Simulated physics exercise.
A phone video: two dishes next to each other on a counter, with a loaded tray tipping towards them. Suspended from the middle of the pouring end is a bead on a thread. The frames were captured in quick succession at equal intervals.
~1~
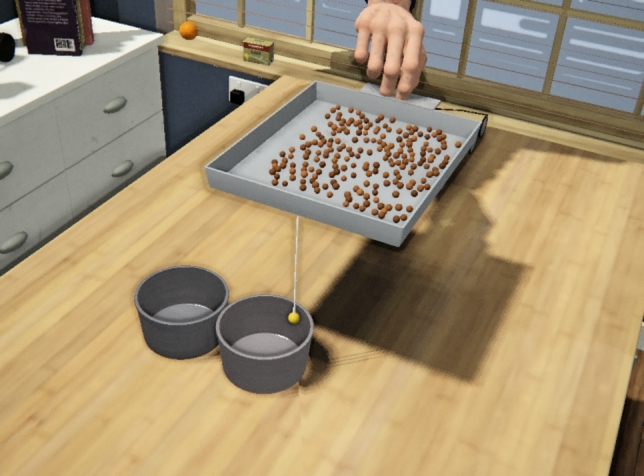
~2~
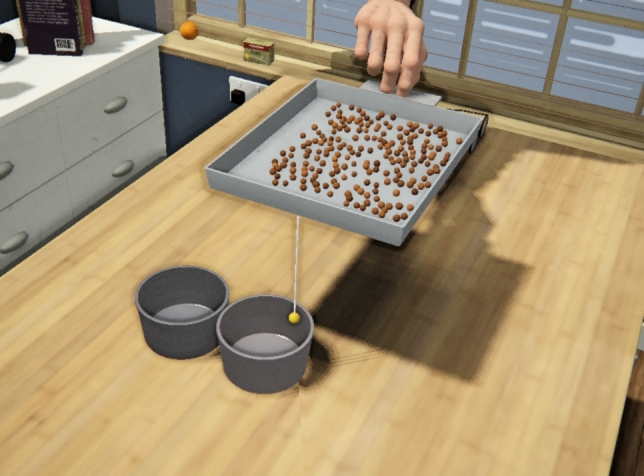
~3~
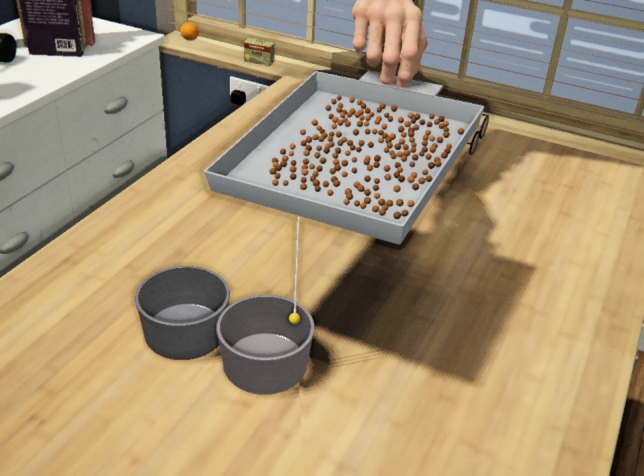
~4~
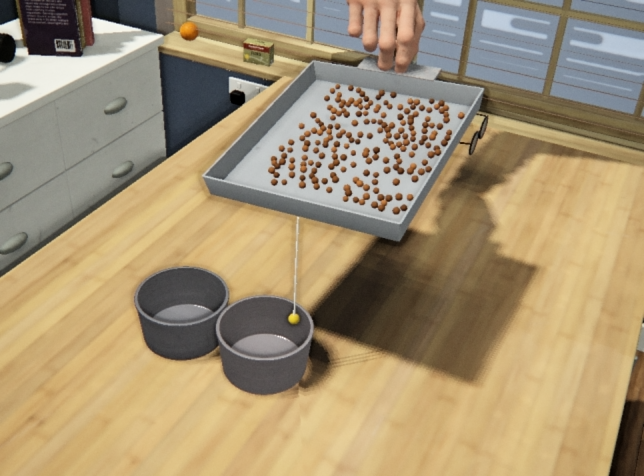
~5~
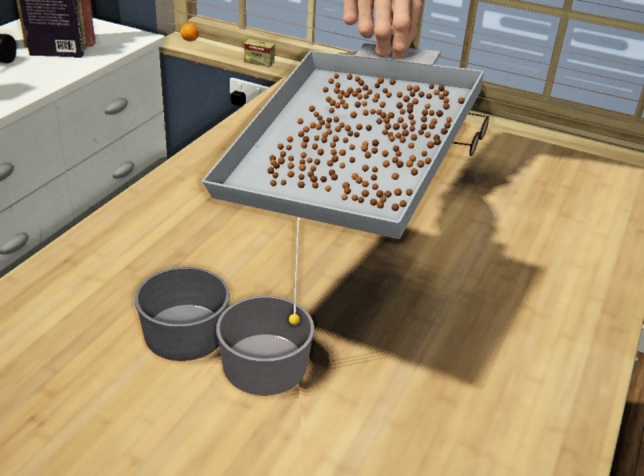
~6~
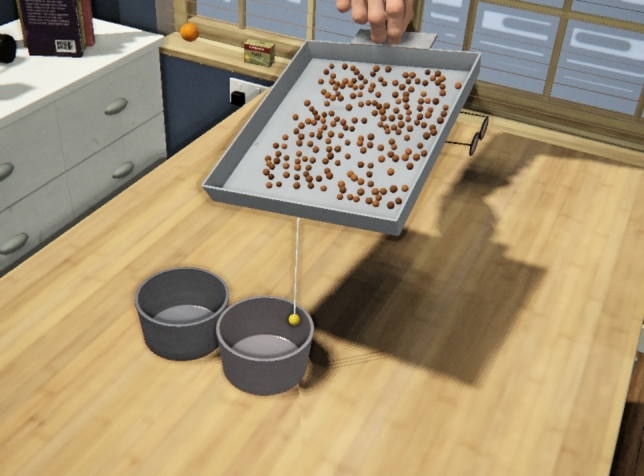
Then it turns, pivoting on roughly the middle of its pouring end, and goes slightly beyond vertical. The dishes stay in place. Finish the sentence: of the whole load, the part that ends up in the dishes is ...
... more than half.
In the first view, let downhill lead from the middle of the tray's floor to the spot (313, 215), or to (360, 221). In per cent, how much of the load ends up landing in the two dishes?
Roughly 10 per cent, and 0 per cent.
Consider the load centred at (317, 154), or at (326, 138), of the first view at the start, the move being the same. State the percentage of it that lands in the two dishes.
First case around 80 %, second case around 70 %.
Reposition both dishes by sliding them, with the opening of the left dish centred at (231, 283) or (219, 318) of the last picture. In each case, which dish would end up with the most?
It comes out as the one to the left in the first try and the one to the left in the second.
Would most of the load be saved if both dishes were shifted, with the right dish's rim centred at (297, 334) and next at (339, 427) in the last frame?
First try: Higher than half; second try: Lower than half.
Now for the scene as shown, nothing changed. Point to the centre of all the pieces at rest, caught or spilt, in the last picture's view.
Roughly pixel (202, 335).
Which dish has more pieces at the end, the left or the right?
That's the left side.
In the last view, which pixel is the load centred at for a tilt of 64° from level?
Close to (248, 195).
Shortly afterwards, tray tipped steeply; all but a few on the tray; only a few in the left dish; a little in the air.
Next, tray tipped past a quarter turn; the bulk on the tray; only a few in the right dish; a little in the left dish; a little outside both; a little in the air.
Some moments later, tray tipped past a quarter turn; near a quarter in the right dish; near half in the left dish; near a quarter outside both; only a few in the air.
In the end, tray tipped past a quarter turn; near a quarter in the right dish; near half in the left dish; near a quarter outside both; only a few in the air.
